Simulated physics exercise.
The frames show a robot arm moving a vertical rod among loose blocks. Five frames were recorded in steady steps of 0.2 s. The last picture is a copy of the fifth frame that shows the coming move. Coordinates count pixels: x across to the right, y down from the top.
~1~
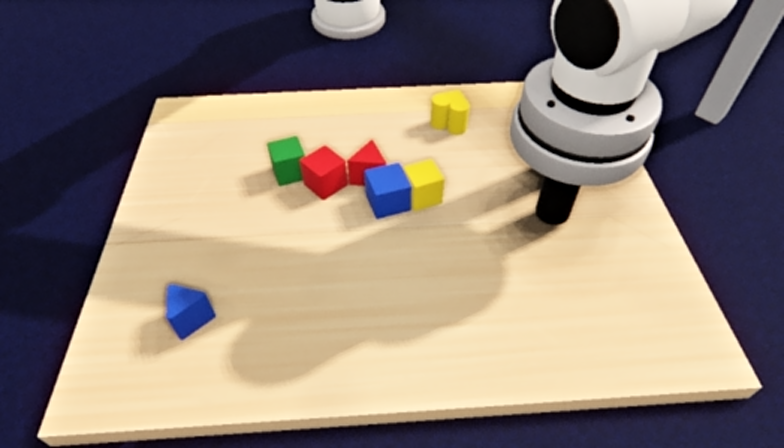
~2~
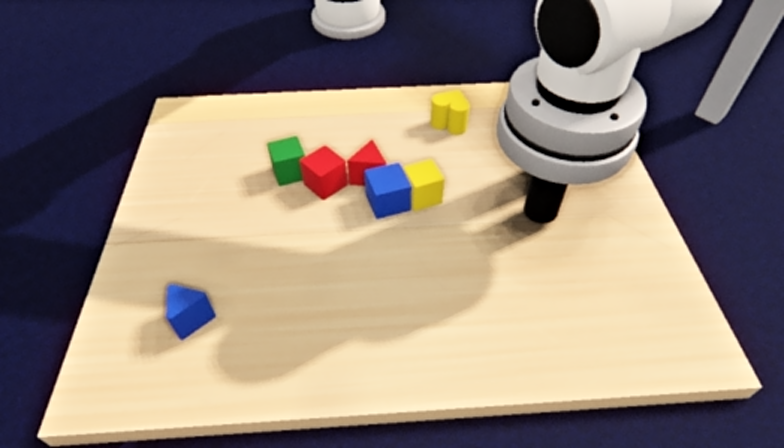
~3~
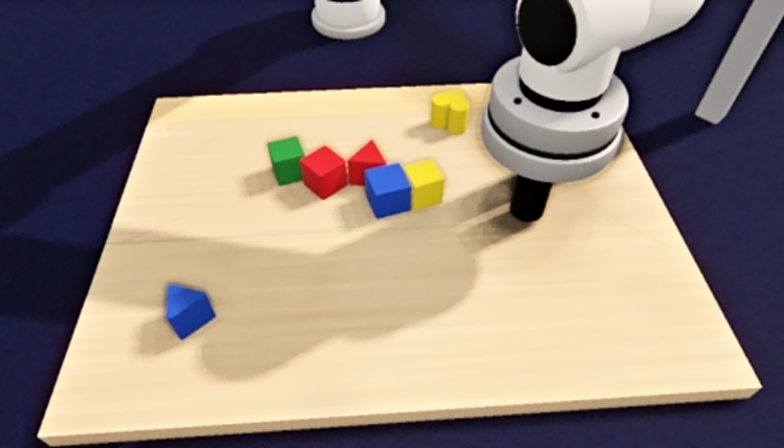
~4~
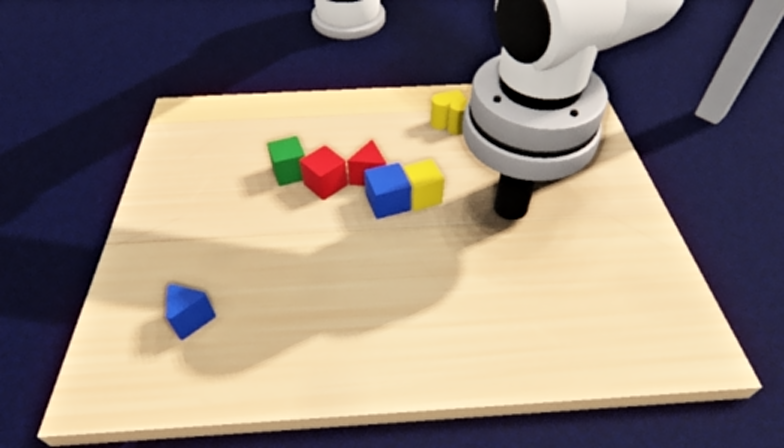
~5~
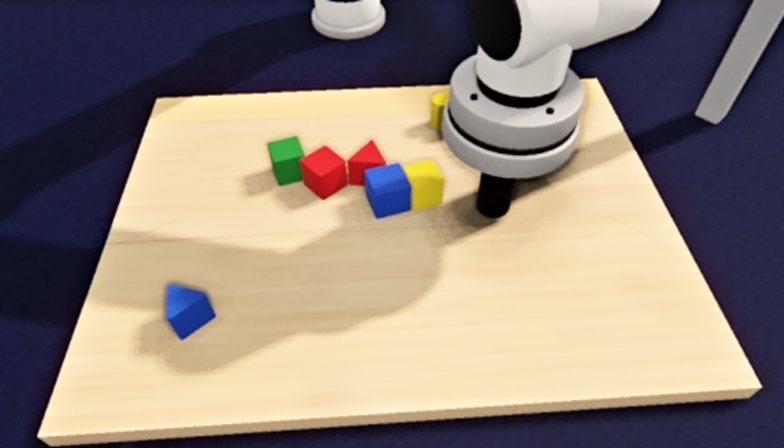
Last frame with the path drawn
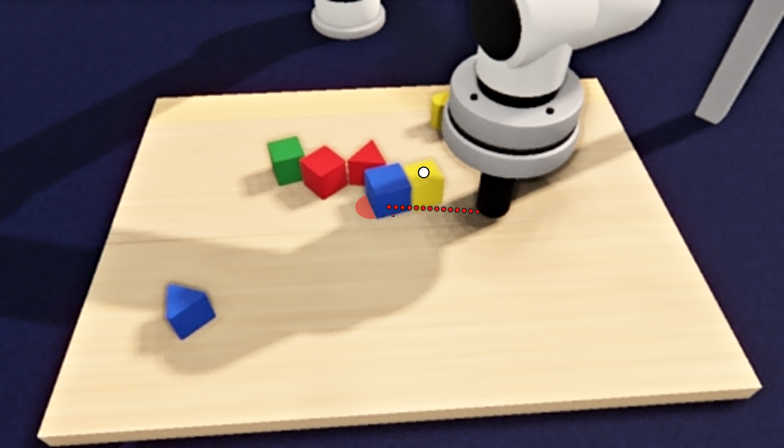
At first, a robot arm holds a black vertical rod over the right side of a wooden board, away from a cluster of red, green, blue and yellow blocks. The arm then slides the rod steadily left toward the yellow and blue blocks, touching nothing, while every block stays still.
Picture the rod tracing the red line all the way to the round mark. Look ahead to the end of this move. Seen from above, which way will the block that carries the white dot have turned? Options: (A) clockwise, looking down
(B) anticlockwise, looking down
That would be A.
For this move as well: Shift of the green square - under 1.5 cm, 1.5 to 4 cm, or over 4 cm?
Moves under 1.5 cm.
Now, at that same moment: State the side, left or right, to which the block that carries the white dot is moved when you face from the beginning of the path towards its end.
Heads right.
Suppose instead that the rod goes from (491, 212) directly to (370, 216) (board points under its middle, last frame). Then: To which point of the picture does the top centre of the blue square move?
Around (346, 172).
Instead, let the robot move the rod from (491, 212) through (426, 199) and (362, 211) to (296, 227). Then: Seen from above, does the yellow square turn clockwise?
I expect so.
The drawn path runs from (491, 212) directly to (372, 206); the dot is on the yellow square.
What follows on the original path. One third of the way, rod (452, 203); yellow square (420, 170).
Two thirds of the way, rod (411, 201); blue square (375, 178), turned 20° clockwise; yellow square (410, 160), turned 15° clockwise.
At the end, rod (372, 200); green square (278, 145); red square (313, 155), turned 15° anticlockwise; blue square (339, 171), turned 50° clockwise; yellow square (409, 159), turned 20° clockwise.
